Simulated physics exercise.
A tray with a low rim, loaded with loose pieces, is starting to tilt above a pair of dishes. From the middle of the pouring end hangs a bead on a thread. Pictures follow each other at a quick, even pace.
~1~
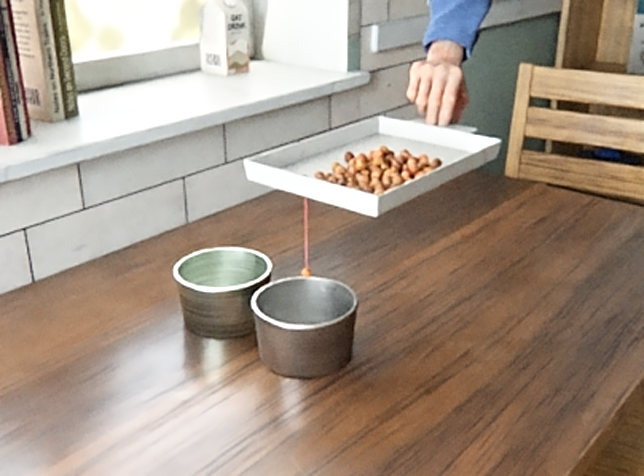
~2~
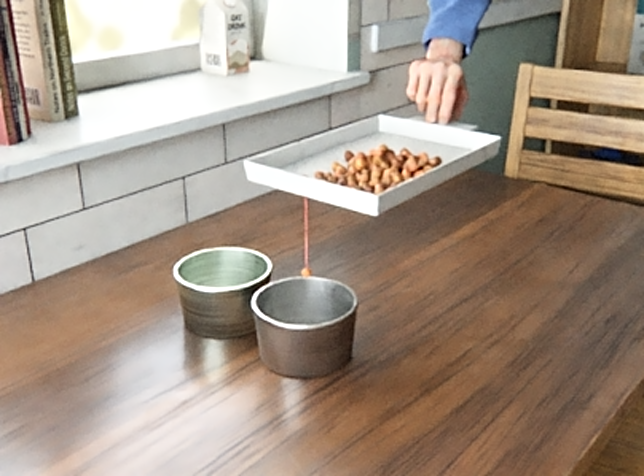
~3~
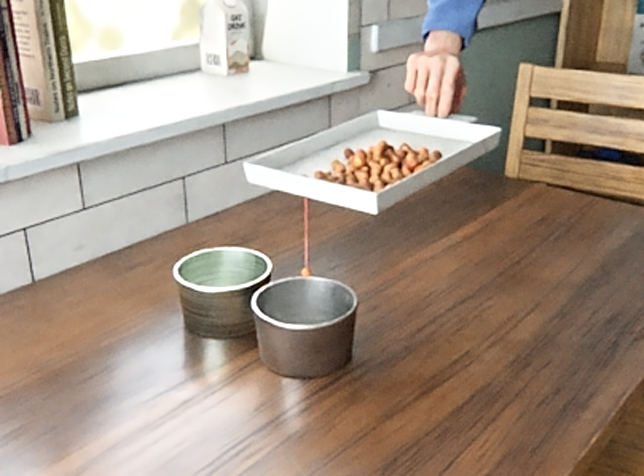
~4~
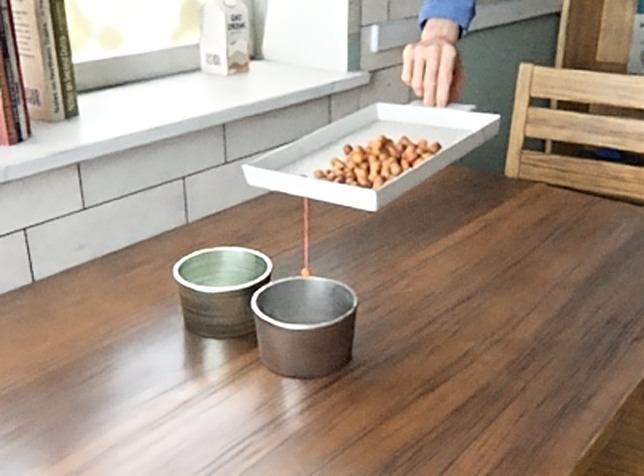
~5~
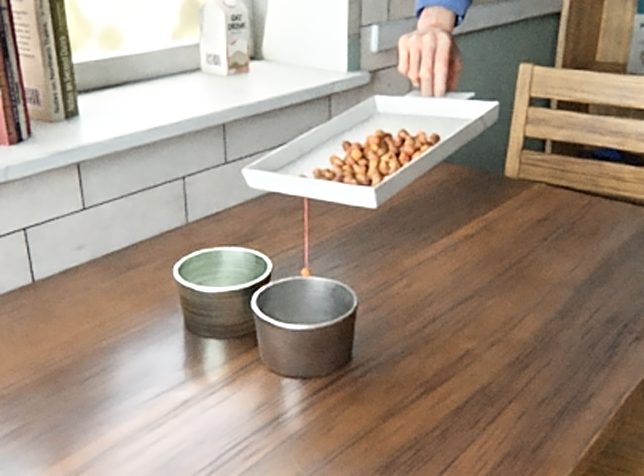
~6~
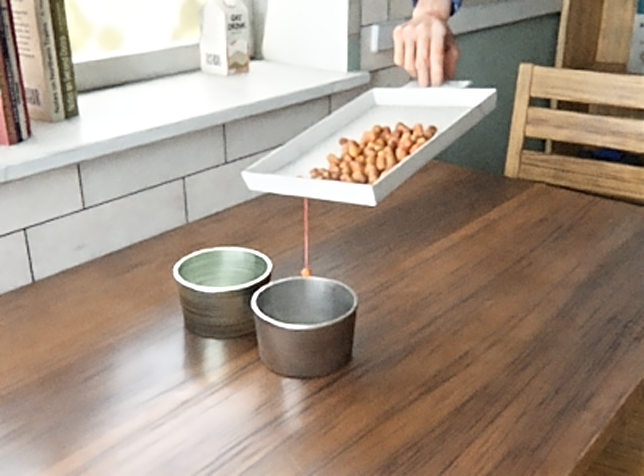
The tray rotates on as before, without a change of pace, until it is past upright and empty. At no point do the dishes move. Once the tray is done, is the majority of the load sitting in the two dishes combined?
Yes, the majority is there.
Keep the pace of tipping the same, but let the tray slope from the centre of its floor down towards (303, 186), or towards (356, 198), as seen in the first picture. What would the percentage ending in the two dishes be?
60 % and 40 %.
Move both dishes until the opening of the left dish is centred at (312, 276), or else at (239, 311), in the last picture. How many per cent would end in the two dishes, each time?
It comes to near 10 per cent the first time and near 20 per cent the second time.
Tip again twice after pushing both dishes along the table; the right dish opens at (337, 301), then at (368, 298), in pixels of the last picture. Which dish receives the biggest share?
Trial one goes to the one to the left, trial two to the one to the left.
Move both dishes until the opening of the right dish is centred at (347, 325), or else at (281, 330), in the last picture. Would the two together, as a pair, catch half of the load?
Result, first setup: A majority share; second setup: A minority share.
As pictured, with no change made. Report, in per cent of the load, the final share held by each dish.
Left dish around 50 percent; right dish around 10 percent.
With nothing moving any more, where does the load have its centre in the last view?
About (235, 317).
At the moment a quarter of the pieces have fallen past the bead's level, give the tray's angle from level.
About 110 degrees.
Shortly afterwards, tray tipped steeply; the whole lot on the tray.
Next, tray tipped right over; the whole lot on the tray.
Some moments later, tray tipped past a quarter turn; a little in the right dish; near half in the left dish; near a third outside both.
In the end, tray tipped past a quarter turn; a little in the right dish; near half in the left dish; near a third outside both.
